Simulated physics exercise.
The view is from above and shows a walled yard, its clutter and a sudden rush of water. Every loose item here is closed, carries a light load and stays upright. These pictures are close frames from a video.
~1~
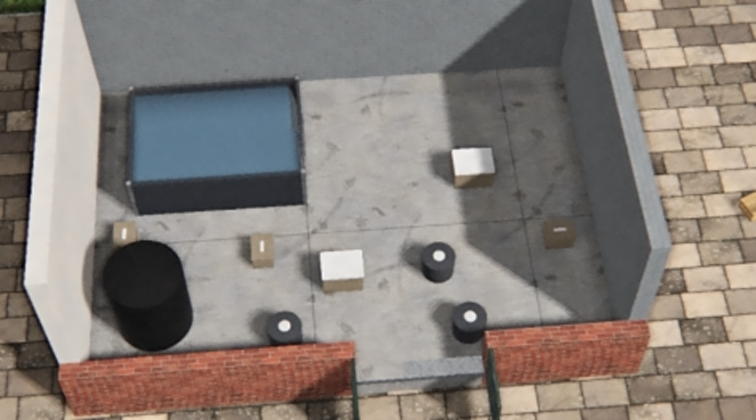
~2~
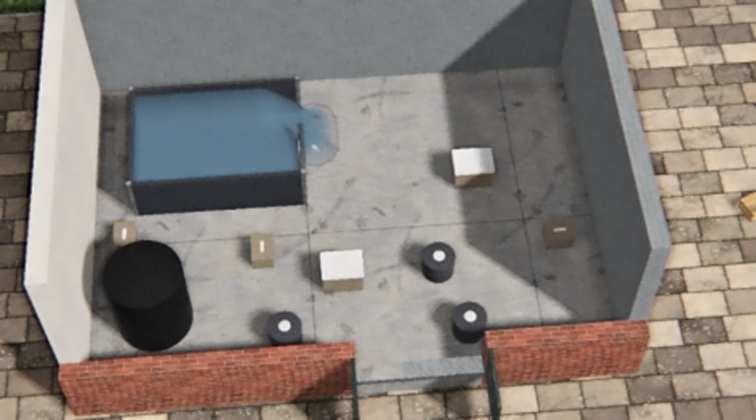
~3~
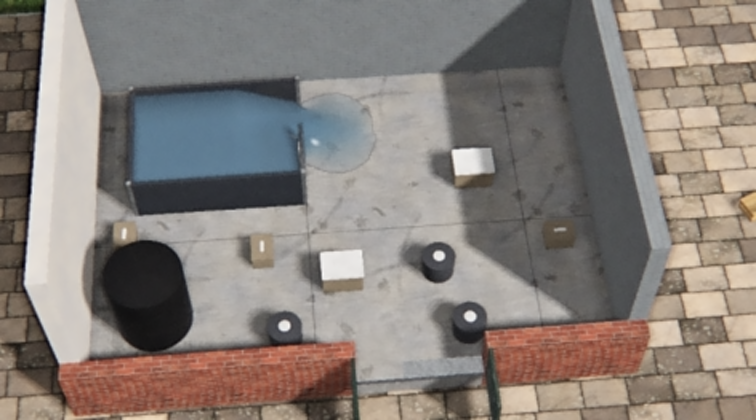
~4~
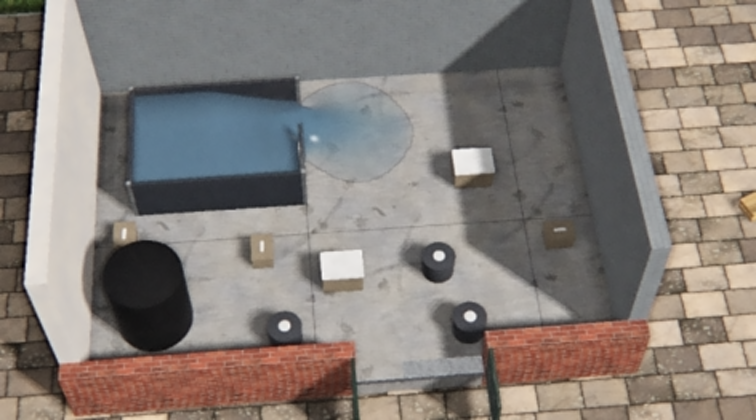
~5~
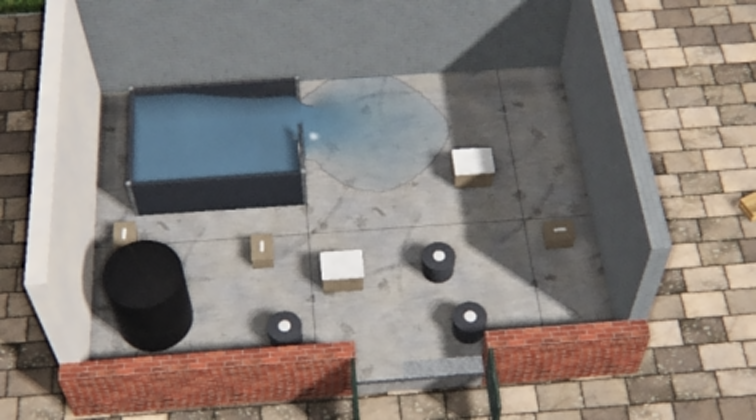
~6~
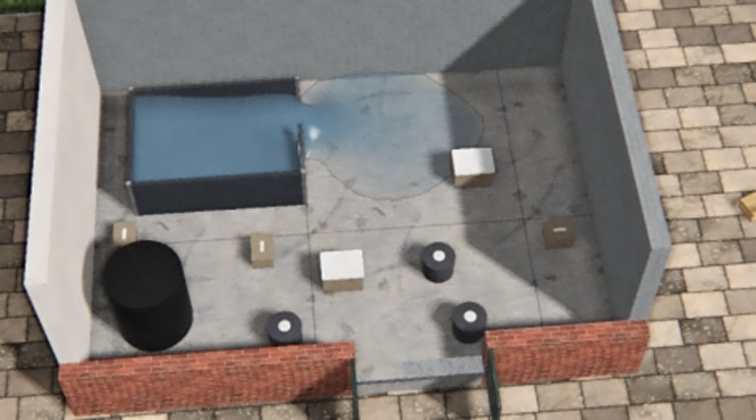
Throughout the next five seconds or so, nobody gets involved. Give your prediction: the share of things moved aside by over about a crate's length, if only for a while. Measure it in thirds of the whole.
Share: A third up to two thirds.
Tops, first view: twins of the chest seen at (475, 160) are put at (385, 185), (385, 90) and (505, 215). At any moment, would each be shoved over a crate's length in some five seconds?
First remains in place, second driven off, third driven off.
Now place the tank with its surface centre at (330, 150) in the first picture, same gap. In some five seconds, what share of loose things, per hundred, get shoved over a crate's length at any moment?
Estimate: Around 40 per cent of them.
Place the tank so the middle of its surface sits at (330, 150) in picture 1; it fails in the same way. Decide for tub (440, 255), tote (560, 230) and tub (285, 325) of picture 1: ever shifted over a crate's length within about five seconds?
In that order: Not that far, that far or more, short of that.
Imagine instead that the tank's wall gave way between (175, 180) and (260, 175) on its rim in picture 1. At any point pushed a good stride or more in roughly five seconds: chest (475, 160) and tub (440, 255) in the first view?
Fell short, then went the distance.
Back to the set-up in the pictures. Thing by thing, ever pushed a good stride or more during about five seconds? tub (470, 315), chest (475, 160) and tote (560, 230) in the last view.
Per object, same order: The full distance / the full distance / the full distance.
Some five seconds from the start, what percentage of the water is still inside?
About 100 percent.
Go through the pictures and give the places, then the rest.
A tote at (262, 247), on the bottom; a tub at (284, 326) rests on the ground; 0 of 8 have shifted, in the first frame.
A tote at (262, 247) rests on the ground; a tub at (284, 326) rests on the ground; 0 of 8 have shifted, in the second frame.
A tote at (262, 247) rests on the ground; a tub at (284, 326), on the bottom; 0 of 8 have shifted, in the third frame.
A tote at (262, 247), on the bottom; a tub at (284, 326), on the bottom; 0 of 8 have shifted, in the fourth frame.
A tote at (262, 247), on the bottom; a tub at (284, 326) rests on the ground; 0 of 8 have shifted, in the fifth frame.
A tote at (262, 247) rests on the ground; a tub at (284, 326), on the bottom; 0 of 8 have shifted, in the sixth frame.
A moment on, 0 of 8 are well off their spots; 0 afloat.
Next, 1 of 8 are well off their spots; 0 afloat.
Later, 2 of 8 are well off their spots; 2 afloat.
In the end, 3 of 8 are well off their spots, and 3 have been at some point; 2 afloat.
